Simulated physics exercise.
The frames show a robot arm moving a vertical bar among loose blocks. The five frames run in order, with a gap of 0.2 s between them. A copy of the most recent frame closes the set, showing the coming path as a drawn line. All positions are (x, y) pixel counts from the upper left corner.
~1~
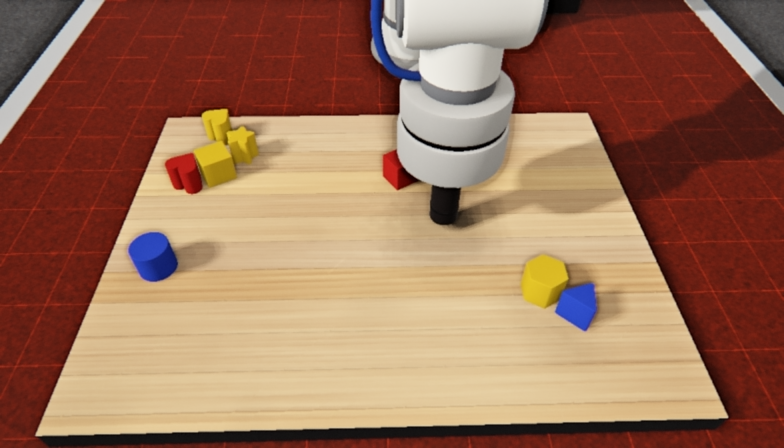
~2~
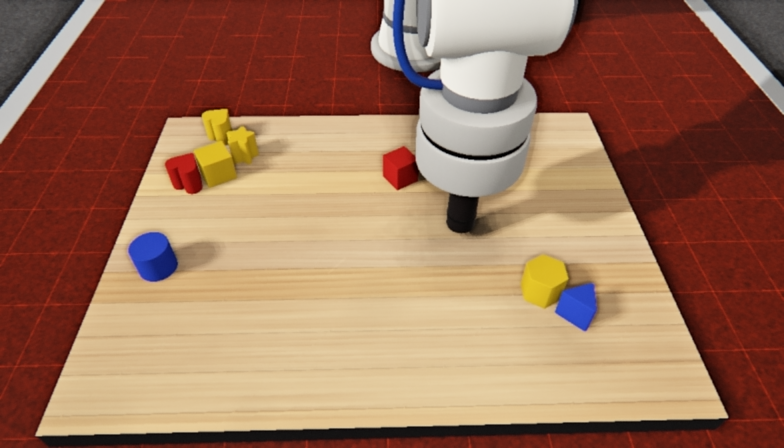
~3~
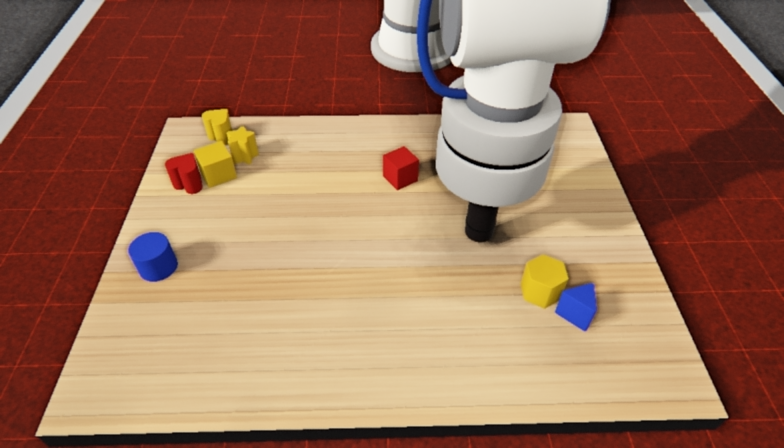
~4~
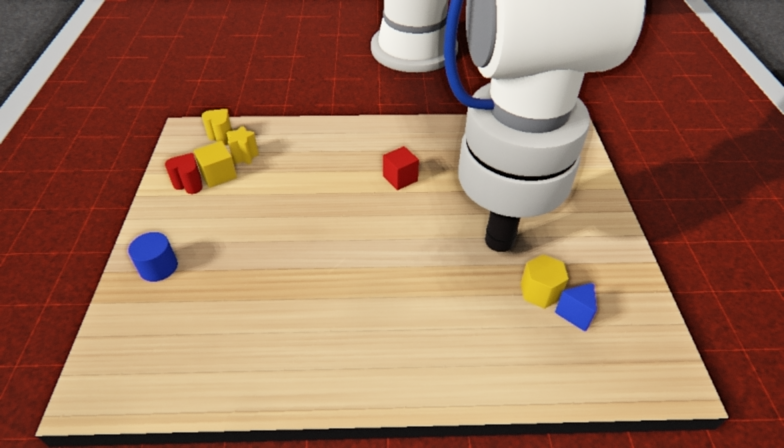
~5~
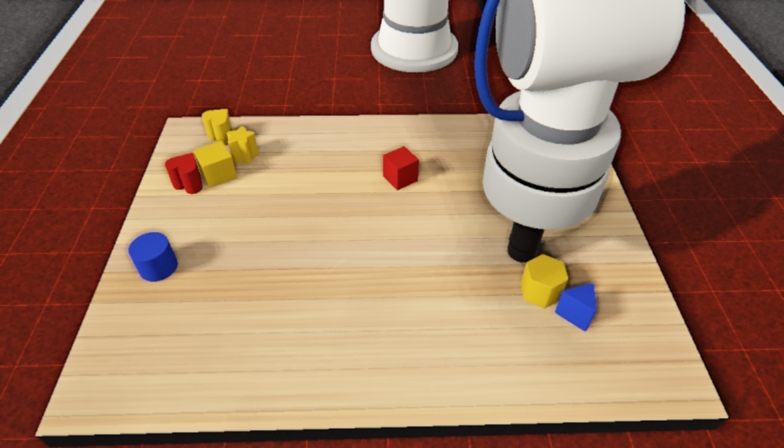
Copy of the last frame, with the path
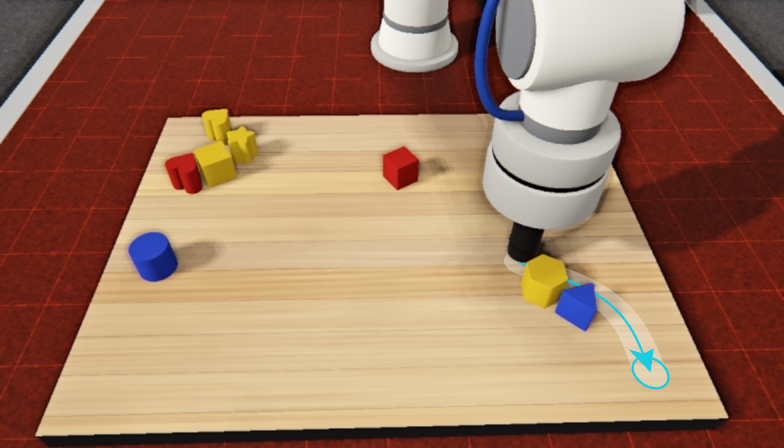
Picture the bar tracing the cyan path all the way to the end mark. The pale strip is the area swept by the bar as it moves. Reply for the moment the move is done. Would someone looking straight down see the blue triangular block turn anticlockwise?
Final answer: Yes.
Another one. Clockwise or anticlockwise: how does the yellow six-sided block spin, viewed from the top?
It rotates clockwise.
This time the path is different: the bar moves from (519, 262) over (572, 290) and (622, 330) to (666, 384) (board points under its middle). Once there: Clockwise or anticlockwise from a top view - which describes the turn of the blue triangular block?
Its rotation is counterclockwise.
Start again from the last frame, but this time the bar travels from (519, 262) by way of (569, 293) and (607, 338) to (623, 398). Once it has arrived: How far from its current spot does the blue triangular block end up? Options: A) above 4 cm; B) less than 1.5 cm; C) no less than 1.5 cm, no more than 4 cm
A.
Drawn move, from (519, 262) over (574, 283) and (623, 318) to (650, 372).
On the path given first. One third of the way, bar (578, 274); yellow six-sided block (560, 282), turned 55° clockwise; blue triangular block (586, 301), turned 20° anticlockwise.
Two thirds of the way, bar (629, 309); yellow six-sided block (560, 282), turned 55° clockwise; blue triangular block (586, 301), turned 20° anticlockwise.
At the end, bar (657, 364); yellow six-sided block (560, 282), turned 55° clockwise; blue triangular block (586, 301), turned 20° anticlockwise.
